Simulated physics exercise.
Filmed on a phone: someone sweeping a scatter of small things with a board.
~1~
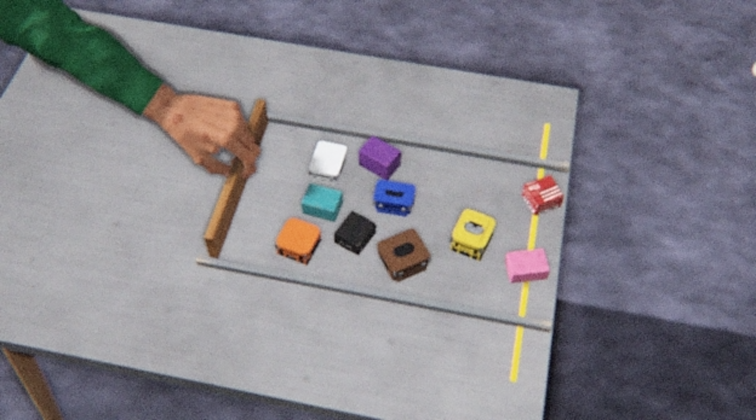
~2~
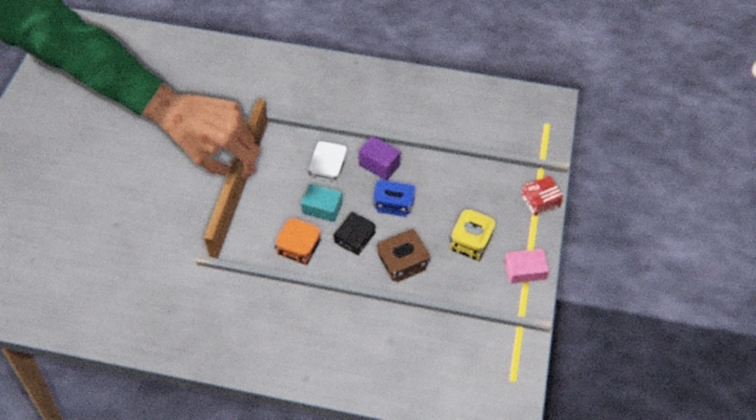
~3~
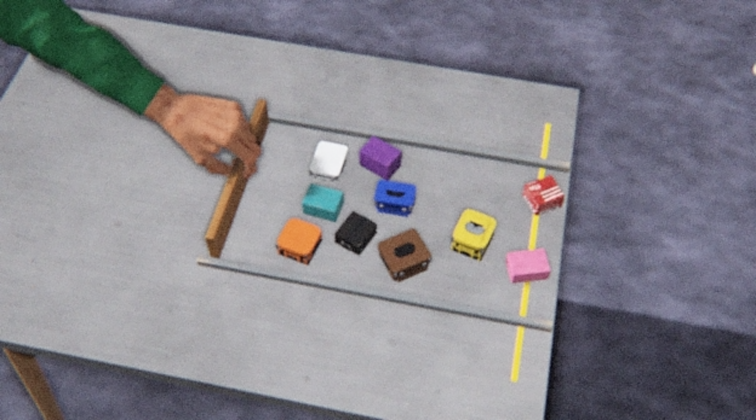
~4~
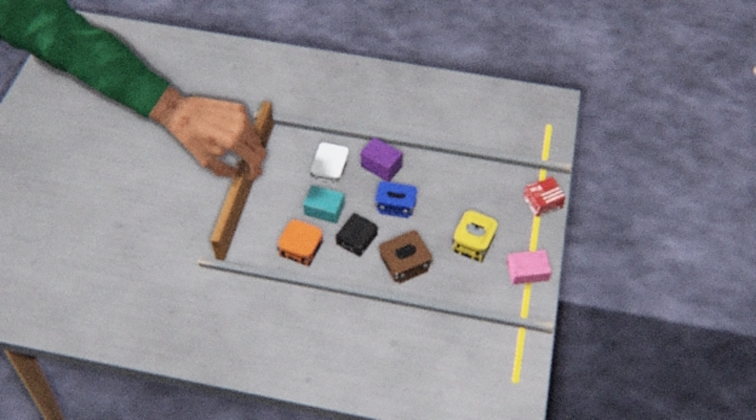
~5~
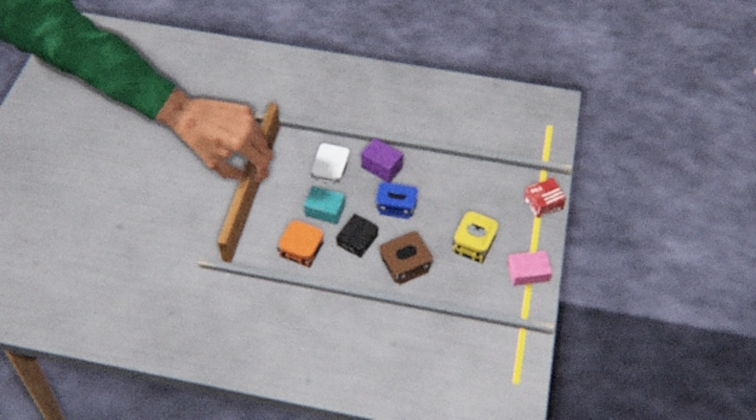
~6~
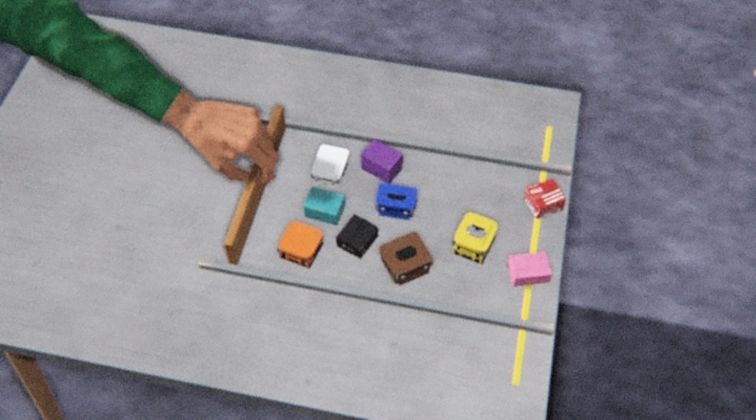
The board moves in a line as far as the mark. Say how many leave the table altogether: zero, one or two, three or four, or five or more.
The number that fall off is five or more.
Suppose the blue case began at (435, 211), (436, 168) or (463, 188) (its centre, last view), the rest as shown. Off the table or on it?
In turn it comes down; drops off; falls.
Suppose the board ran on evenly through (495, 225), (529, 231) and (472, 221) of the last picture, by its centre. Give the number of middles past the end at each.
The counts: 3, 7 and 1.
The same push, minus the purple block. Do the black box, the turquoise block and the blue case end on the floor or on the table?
The black box falls, the turquoise block does not fall, the blue case drops off.
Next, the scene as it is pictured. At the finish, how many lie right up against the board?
It touches 3.
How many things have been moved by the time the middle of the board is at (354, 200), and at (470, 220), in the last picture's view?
At the one place 7, at the other 10.
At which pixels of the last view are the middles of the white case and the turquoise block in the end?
The white case stops around (554, 208); the turquoise block around (553, 245).
Soon after, none off yet; red box at rest near (545, 199); pink block at rest near (530, 269); yellow case at rest near (475, 238).
After that, none off yet; red box at rest near (545, 199); pink block displaced about its own width near (553, 277); yellow case displaced about its own width near (522, 244).
In the end, the number that fall off is five or more; gone, black box, purple block, blue case, brown case, yellow case, pink block and red box.
